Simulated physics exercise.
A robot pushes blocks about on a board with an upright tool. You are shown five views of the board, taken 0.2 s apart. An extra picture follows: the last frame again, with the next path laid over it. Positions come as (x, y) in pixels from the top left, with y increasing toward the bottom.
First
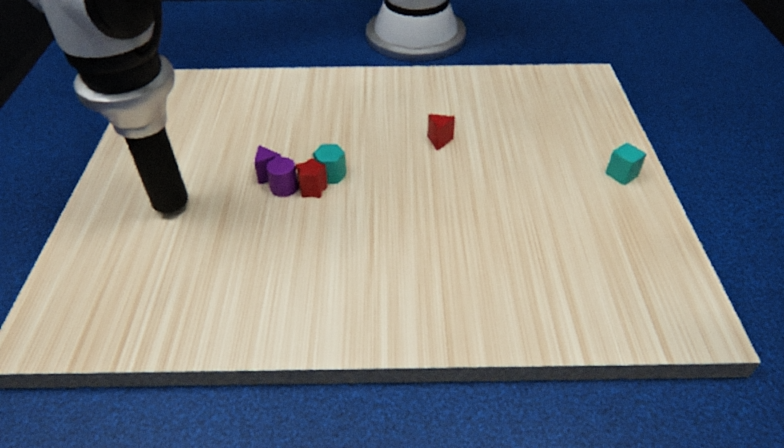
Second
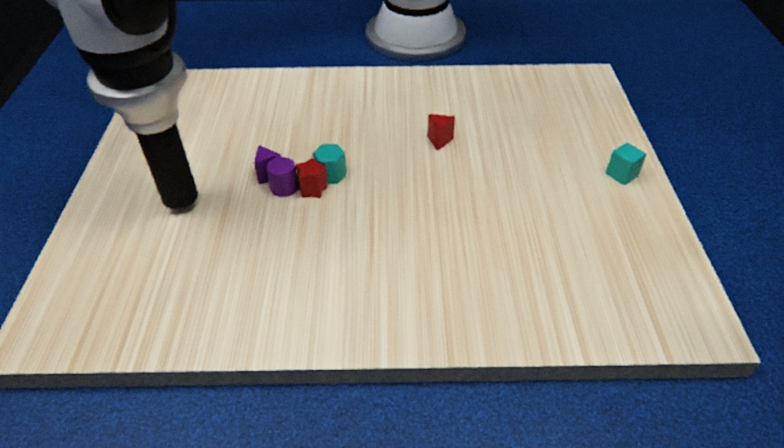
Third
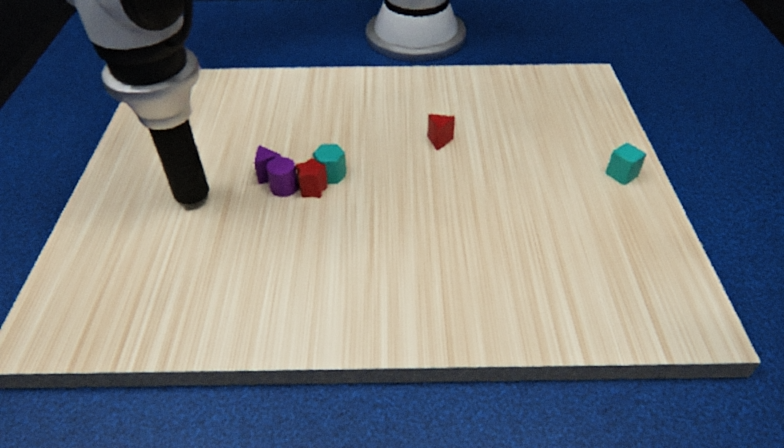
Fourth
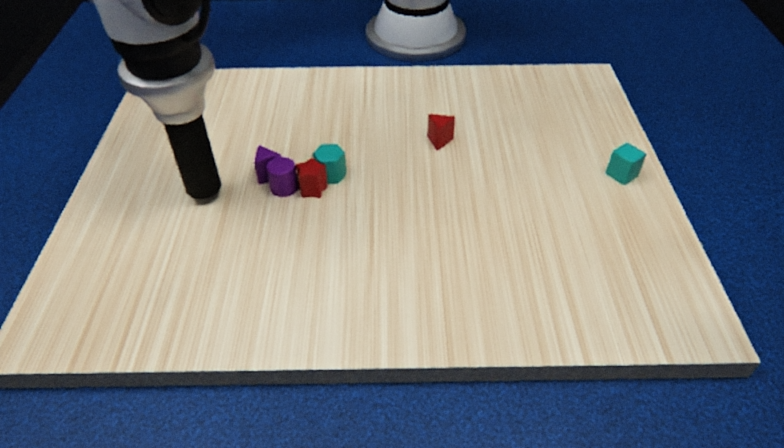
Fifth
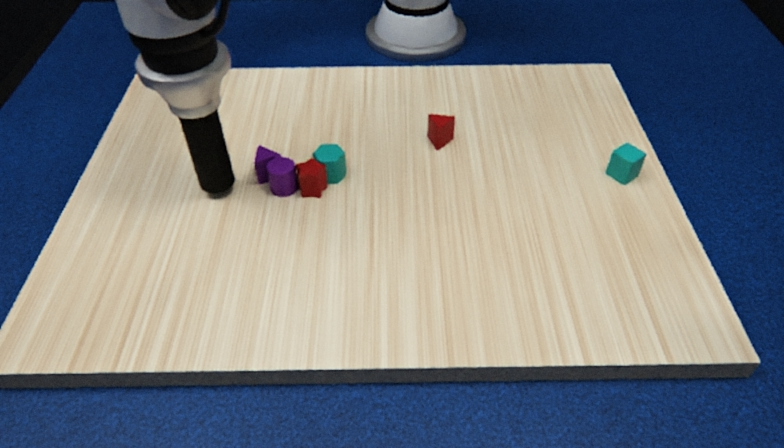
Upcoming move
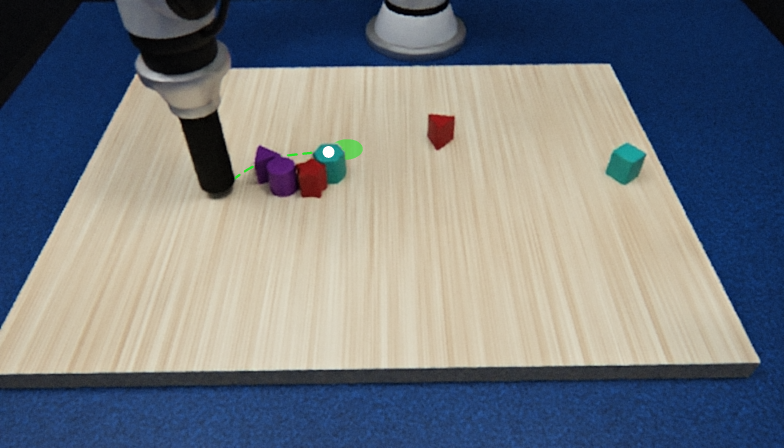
On a pale wooden board, a robot's upright black tool moving slightly right toward a cluster of purple, red and turquoise blocks, all still.
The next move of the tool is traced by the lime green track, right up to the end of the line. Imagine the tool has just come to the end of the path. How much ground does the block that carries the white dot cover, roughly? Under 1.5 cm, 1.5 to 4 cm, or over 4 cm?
Net shift: Below 1.5 cm.
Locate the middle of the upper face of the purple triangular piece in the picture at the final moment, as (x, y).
Roughly at (292, 148).
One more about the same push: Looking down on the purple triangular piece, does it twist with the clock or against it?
It turns round clockwise.
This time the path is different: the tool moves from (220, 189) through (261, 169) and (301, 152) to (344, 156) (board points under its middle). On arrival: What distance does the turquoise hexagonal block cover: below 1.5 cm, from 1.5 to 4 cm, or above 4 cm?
It shifts by less than 1.5 cm.
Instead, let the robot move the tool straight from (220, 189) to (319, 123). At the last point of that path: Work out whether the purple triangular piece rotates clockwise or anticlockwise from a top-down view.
With the clock.
Path on the board, from (220, 189) over (256, 165) and (301, 154) to (346, 149); the dot is on the turquoise hexagonal block.
The first path, step by step. One third of the way, tool at (256, 157); purple triangular piece at (274, 150), turned 35° clockwise.
Two thirds of the way, tool at (301, 147); purple triangular piece at (292, 148), turned 80° clockwise.
At the end, tool at (346, 142); purple triangular piece at (292, 148), turned 80° clockwise; turquoise hexagonal block in place.
